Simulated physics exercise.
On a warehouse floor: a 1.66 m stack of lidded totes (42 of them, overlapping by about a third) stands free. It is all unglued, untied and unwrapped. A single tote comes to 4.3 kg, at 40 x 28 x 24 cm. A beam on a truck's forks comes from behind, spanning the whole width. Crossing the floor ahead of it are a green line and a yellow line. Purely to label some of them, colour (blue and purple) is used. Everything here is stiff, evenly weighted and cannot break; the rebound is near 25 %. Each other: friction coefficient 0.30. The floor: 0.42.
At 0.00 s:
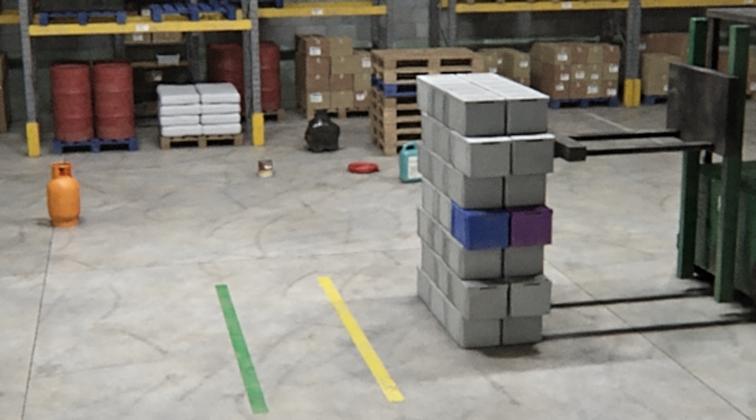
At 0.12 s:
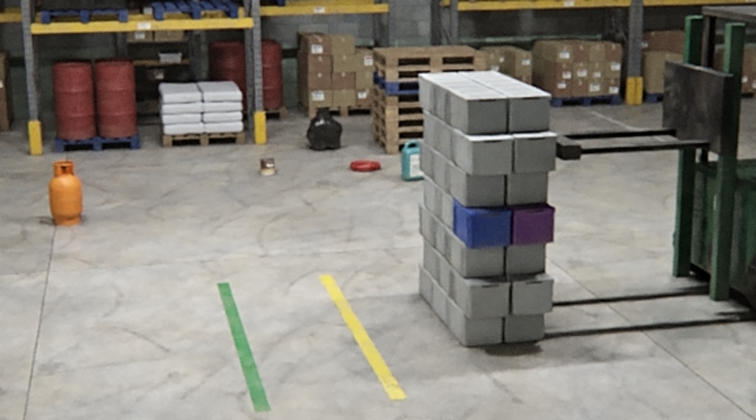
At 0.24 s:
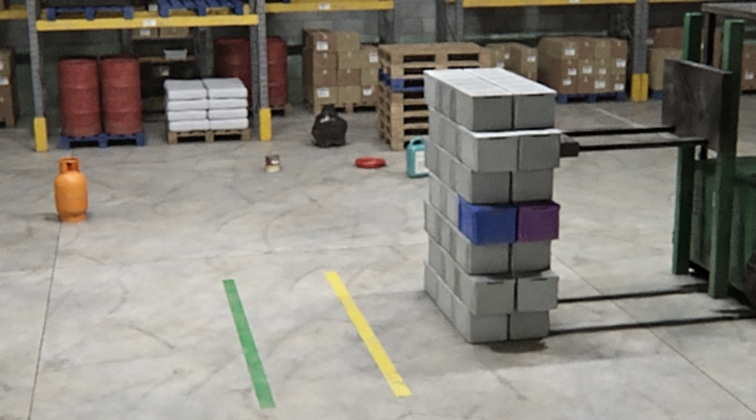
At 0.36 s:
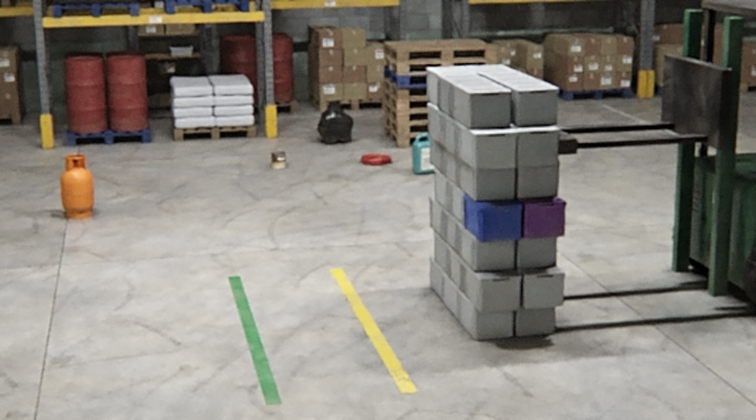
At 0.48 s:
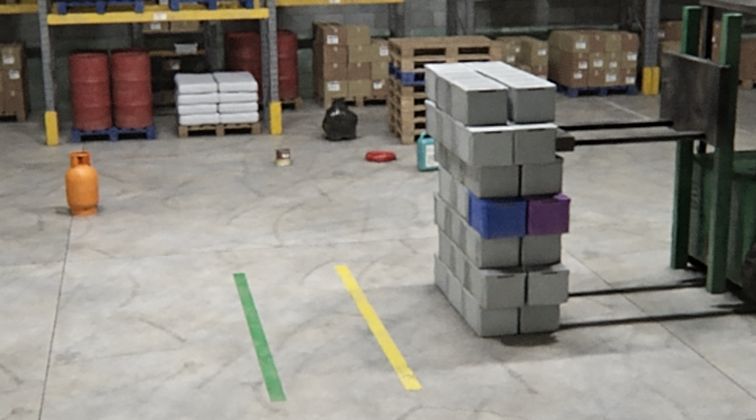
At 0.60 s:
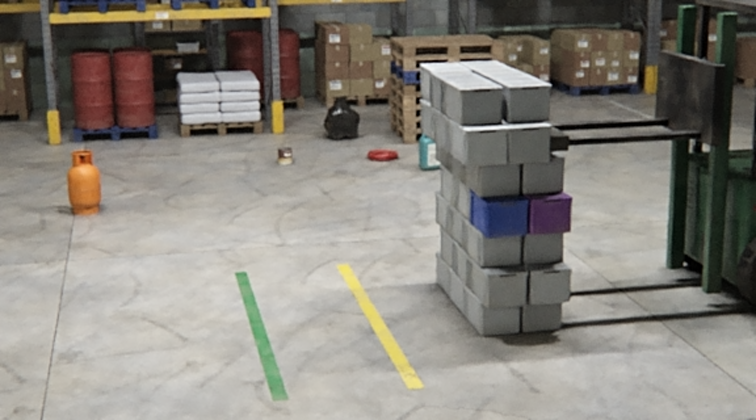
In a warehouse, a forklift's beam closed in from the right on a tall stack of gray boxes, then pushed the upper rows slightly left while the blue and purple boxes below stayed put.
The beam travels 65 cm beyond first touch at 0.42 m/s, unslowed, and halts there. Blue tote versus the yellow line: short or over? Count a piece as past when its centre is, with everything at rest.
It will pass the line.
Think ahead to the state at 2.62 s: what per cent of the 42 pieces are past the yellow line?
It's 50 percent at that point.
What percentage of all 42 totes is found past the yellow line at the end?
Around 50 per cent, I'd say.
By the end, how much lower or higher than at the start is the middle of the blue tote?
Lower by close to 70 cm.
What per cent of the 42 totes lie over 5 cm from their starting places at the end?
Answer: 60 %.
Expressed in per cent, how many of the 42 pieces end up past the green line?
25 per cent or so.
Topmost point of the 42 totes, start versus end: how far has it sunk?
Roughly 45 centimetres.
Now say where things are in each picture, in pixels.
In the first frame (pixels give the middle of a visible side; the camera pans a little), beam (576, 154) 9 cm from the stack; yellow line, near end, (373, 362); green line, near end, (248, 372); blue tote (489, 232); purple tote (533, 229); none has stirred.
The second frame shows beam (571, 153) 42 mm from the stack; blue tote (491, 231).
The third frame shows beam (569, 150) 8 mm in; blue tote (496, 227).
The fourth frame shows beam (567, 147) 59 mm in; blue tote (502, 224); movement in 12 of them.
The fifth frame shows beam (564, 144) 11 cm in; blue tote (506, 221); movement in 12 of them.
The sixth frame shows beam (558, 144) 16 cm in; yellow line, near end, (393, 349); green line, near end, (268, 359); blue tote (508, 220); purple tote (552, 217); movement in 12 of them.
After 1.22 s, none of the 42 totes past the yellow line, 28 disturbed; blue tote 8° from how it stood.
After 1.94 s, 6 of the 42 totes past the yellow line; blue tote 26° from how it stood.
After 2.62 s, 21 of the 42 totes past the yellow line; blue tote on its side.
In the end (4.2 s), 21 of the 42 totes past the yellow line; blue tote on its side; purple tote unmoved. From the last view, middles, blue tote near (343, 329), purple tote near (542, 209).
